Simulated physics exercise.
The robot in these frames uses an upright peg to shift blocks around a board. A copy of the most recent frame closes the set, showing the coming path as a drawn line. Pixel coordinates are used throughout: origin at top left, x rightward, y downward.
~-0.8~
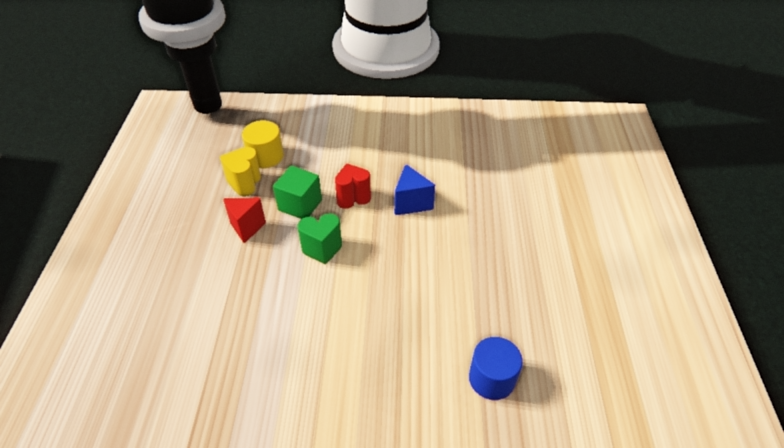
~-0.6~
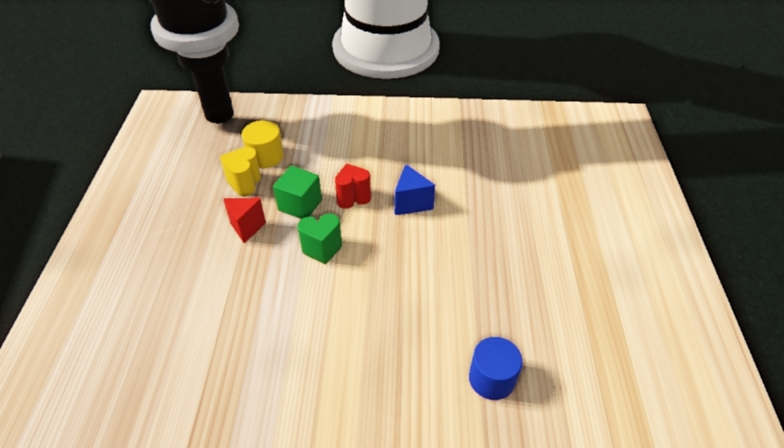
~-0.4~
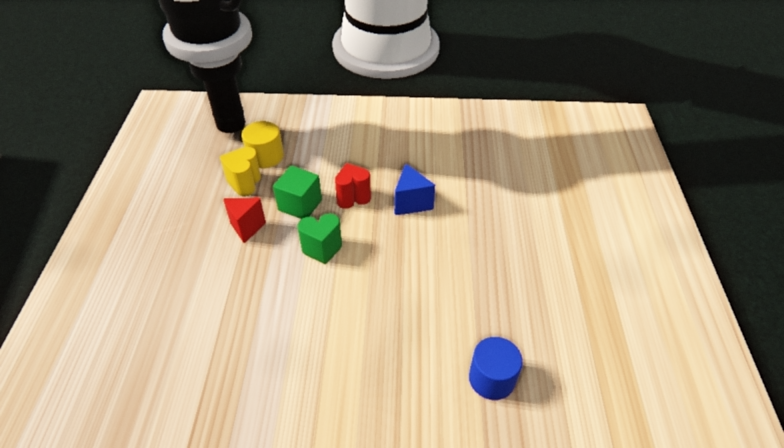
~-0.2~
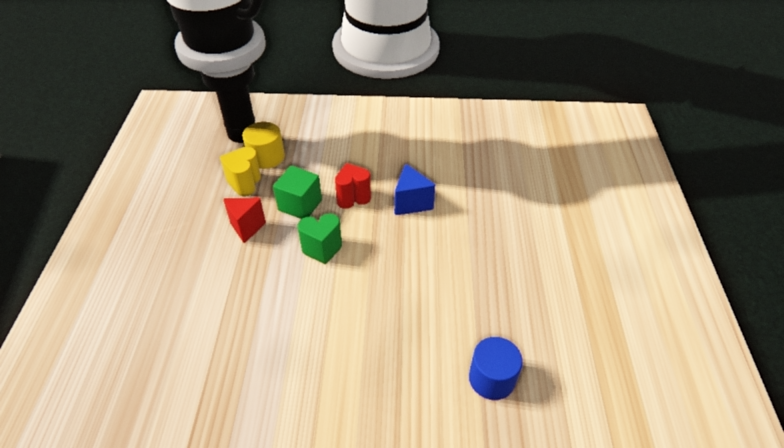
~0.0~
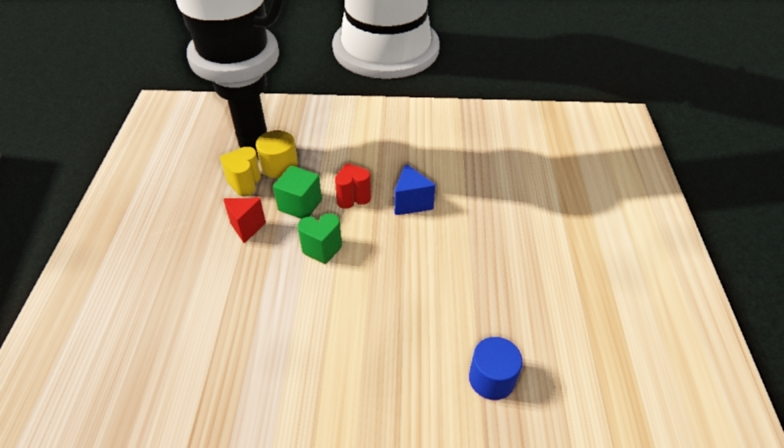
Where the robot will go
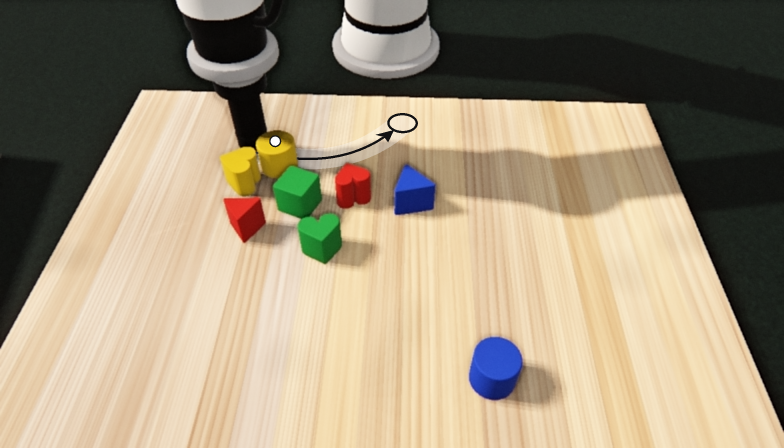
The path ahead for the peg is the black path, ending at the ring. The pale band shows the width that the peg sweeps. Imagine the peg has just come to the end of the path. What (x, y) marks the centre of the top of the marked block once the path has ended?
It ends at (313, 157).
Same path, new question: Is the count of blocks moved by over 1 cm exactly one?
In short: Yes.
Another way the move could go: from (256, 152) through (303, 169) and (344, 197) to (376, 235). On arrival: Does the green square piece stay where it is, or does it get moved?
The green square piece is moved.
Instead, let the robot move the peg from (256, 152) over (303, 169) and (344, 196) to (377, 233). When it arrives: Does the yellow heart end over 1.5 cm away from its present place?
No, that is not how it ends up.
The line goes from (256, 152) through (310, 159) and (364, 148) to (403, 123); the dot is on the yellow cylinder.
What follows on the original path. One third of the way, peg (309, 151); yellow cylinder (312, 157).
Two thirds of the way, peg (365, 139); yellow cylinder (313, 157).
At the end, peg (403, 115); yellow heart unmoved; yellow cylinder (313, 157).
